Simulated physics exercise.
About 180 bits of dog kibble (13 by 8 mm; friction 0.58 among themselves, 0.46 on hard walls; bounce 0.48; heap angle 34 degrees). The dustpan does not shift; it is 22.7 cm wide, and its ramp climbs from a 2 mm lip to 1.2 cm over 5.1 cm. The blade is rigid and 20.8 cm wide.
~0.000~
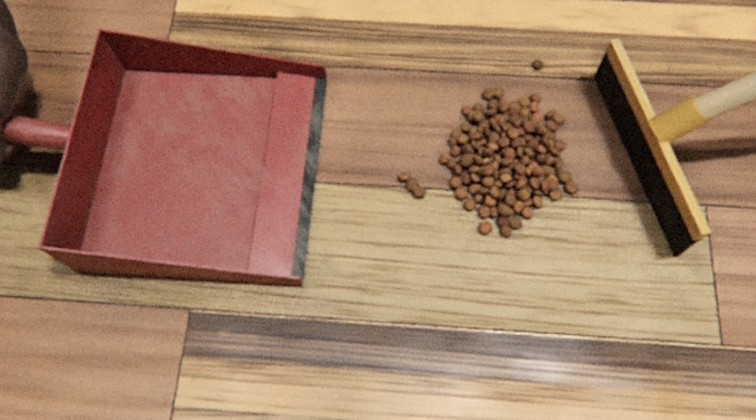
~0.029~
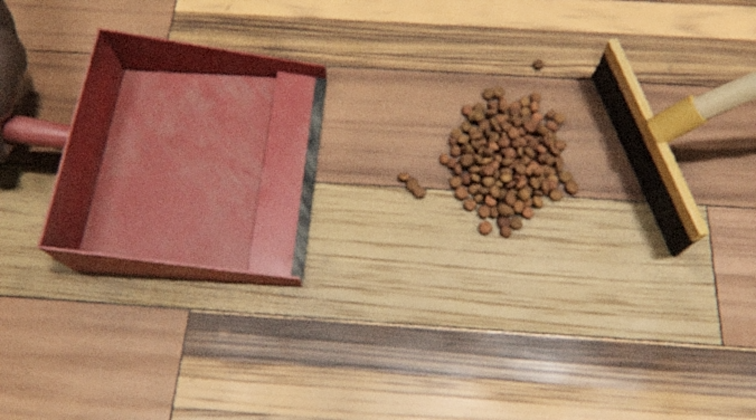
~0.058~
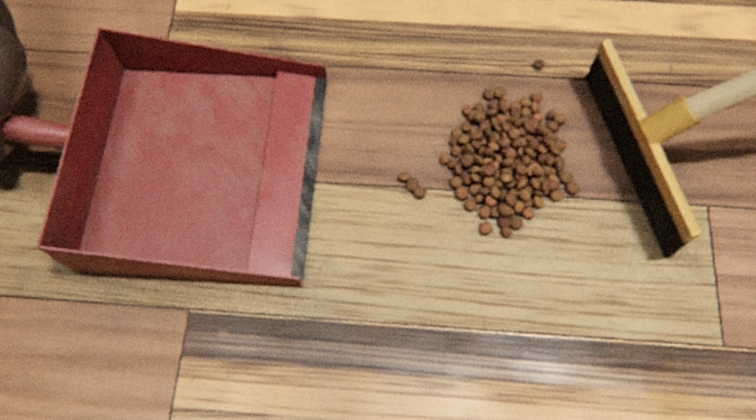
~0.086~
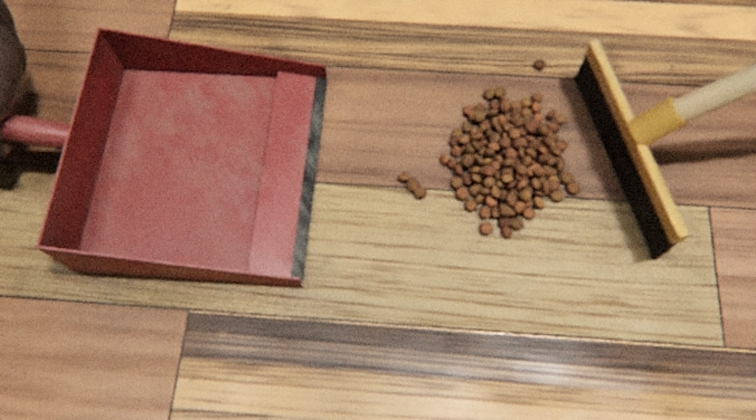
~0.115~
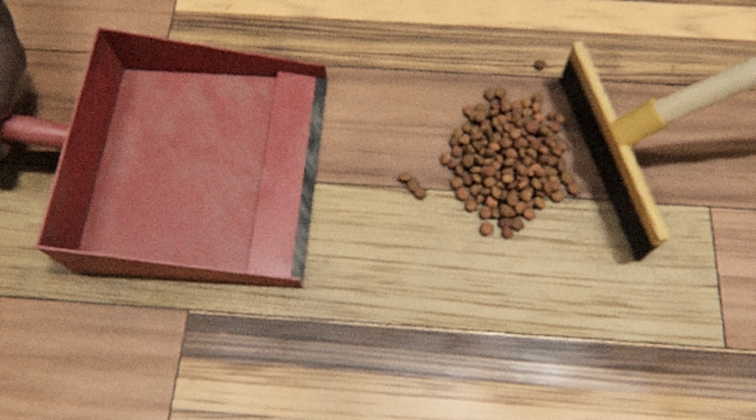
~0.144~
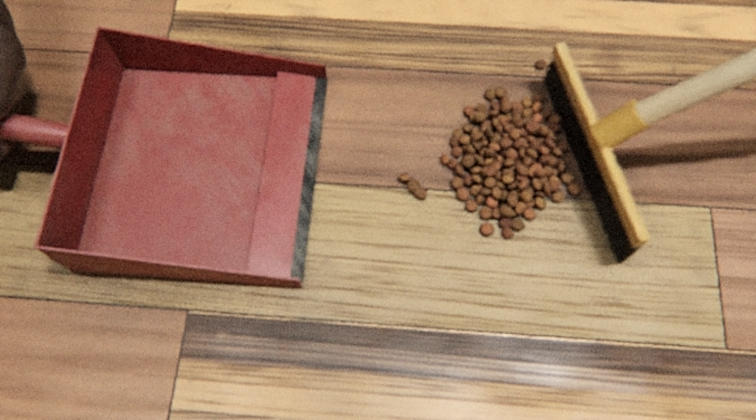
Yellow-handled brush sliding left across a wooden floor to the edge of a brown kibble pile, beside a still red dustpan.
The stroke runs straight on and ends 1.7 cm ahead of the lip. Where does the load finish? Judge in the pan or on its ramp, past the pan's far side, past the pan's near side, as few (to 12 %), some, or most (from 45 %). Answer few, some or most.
In the pan or on its ramp: Some; past the pan's far side: Few; past the pan's near side: Few.
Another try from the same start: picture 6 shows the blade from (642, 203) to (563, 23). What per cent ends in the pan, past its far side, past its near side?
Pan 0, far 15, near 0.
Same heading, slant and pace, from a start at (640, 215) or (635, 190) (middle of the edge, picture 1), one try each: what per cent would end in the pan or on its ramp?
About 25 and 25 per cent.
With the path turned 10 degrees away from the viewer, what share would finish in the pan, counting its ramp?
In that case some 10 per cent.
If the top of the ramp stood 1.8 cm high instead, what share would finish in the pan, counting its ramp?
Then about 20 per cent.
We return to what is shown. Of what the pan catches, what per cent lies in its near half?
About 30 per cent.
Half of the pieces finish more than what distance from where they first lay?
Some 18 cm.
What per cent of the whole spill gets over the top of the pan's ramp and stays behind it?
About 5 per cent.
After 0.33 s, middle of the blade 15 cm from the lip; 0 % over the lip, far side 0 %, near side 0 %.
After 0.45 s, middle of the blade 8 cm from the lip; 0 % over the lip, far side 5 %, near side 0 %.
After 0.70 s, middle of the blade 5 cm from the lip; 20 % over the lip, far side 5 %, near side 0 %.
At rest (1.2 s), pan 20 %, far side 5 %, near side 0 %, in front of the lip or behind the blade 75 %.
